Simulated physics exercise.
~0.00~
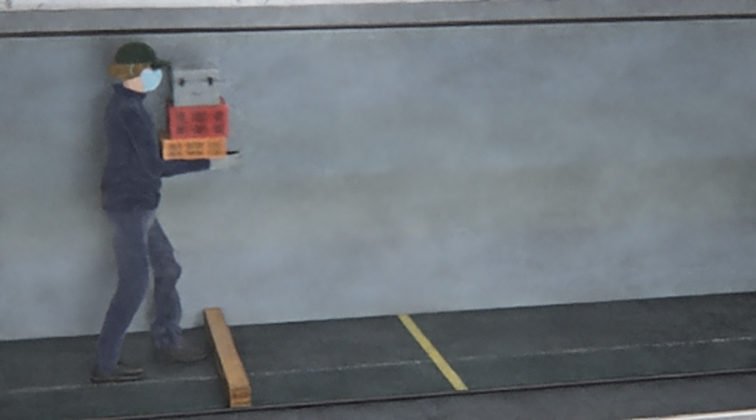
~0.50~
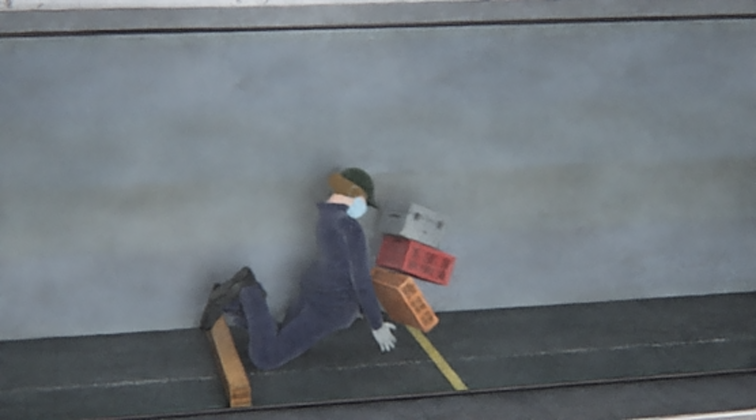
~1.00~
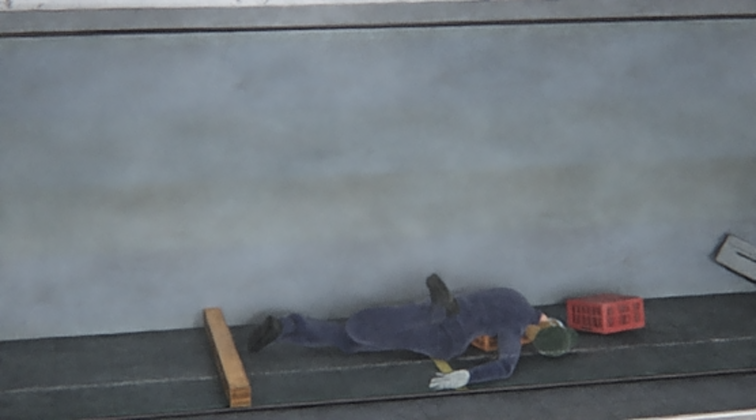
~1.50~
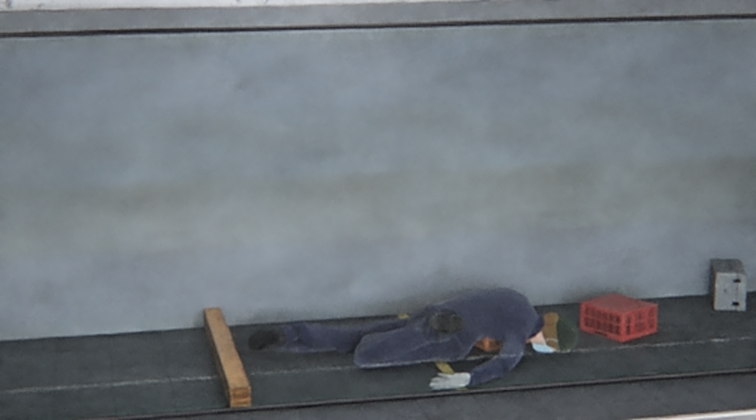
A masked porter carrying stacked crates and a toolbox falls forward, scattering them past a yellow line.
